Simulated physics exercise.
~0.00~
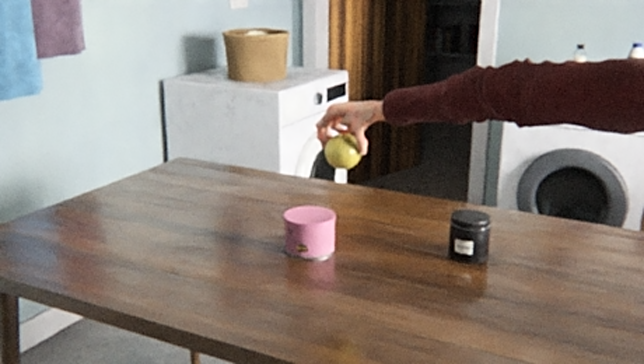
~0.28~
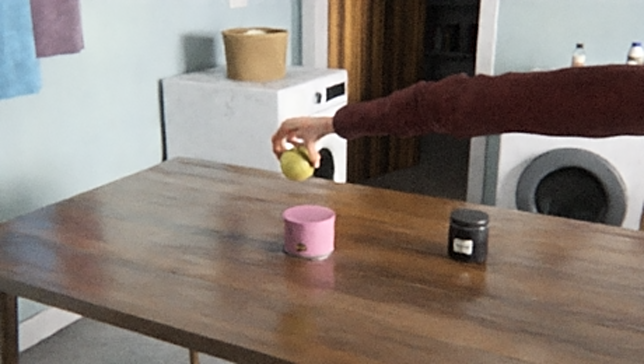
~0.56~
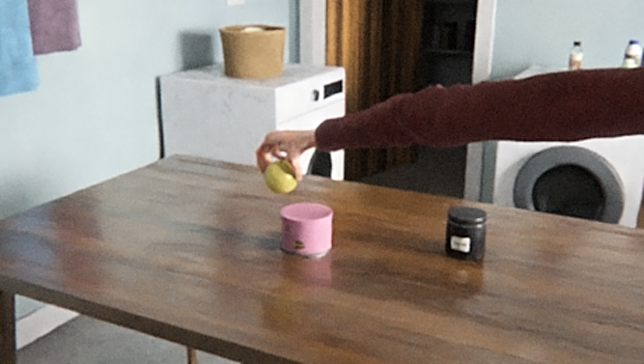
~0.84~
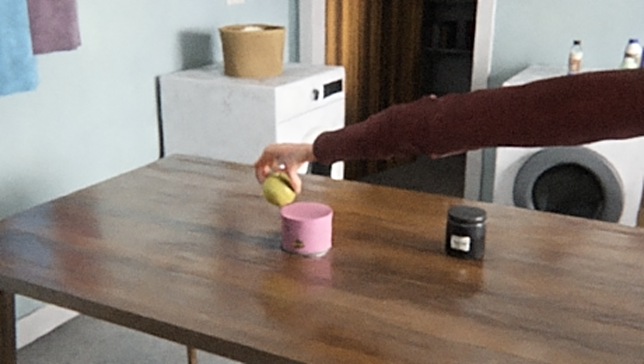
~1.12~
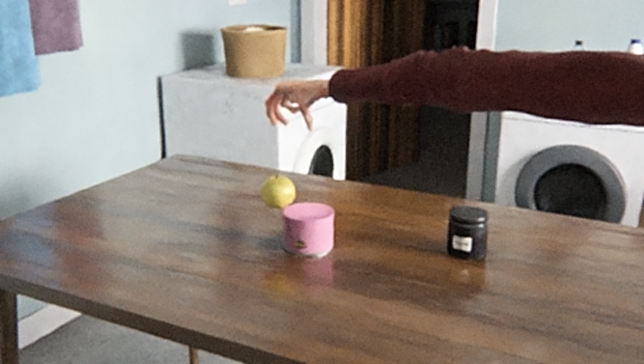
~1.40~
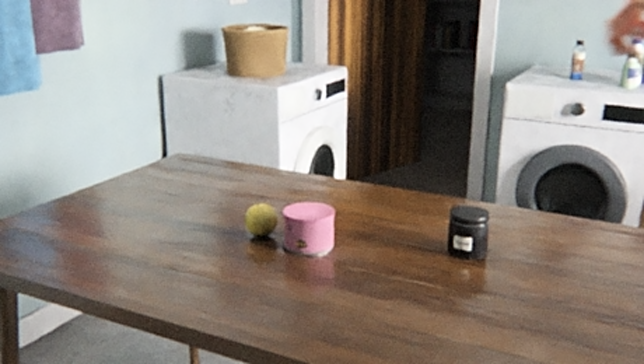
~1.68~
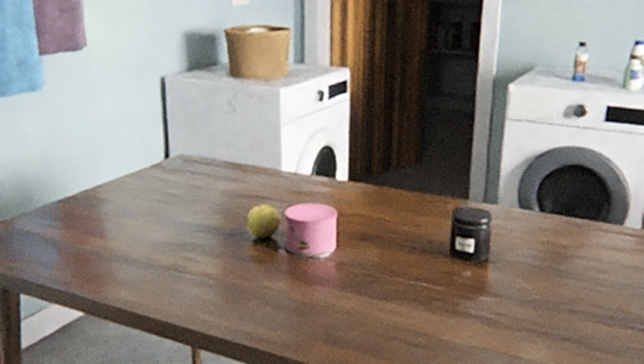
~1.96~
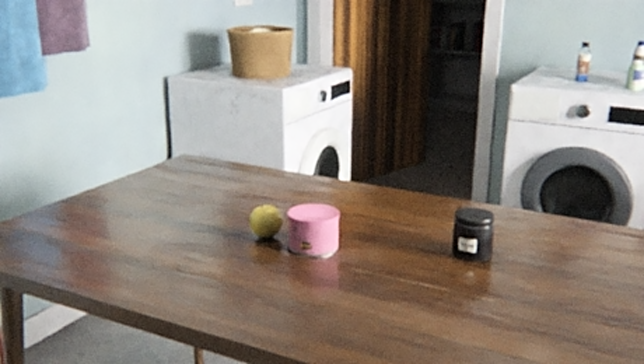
In this clip, a hand lowers a yellow apple toward a pink tub on a wooden table, near a black jar, then lets go and withdraws. The apple drops off to the left and ends up resting on the table beside the tub.
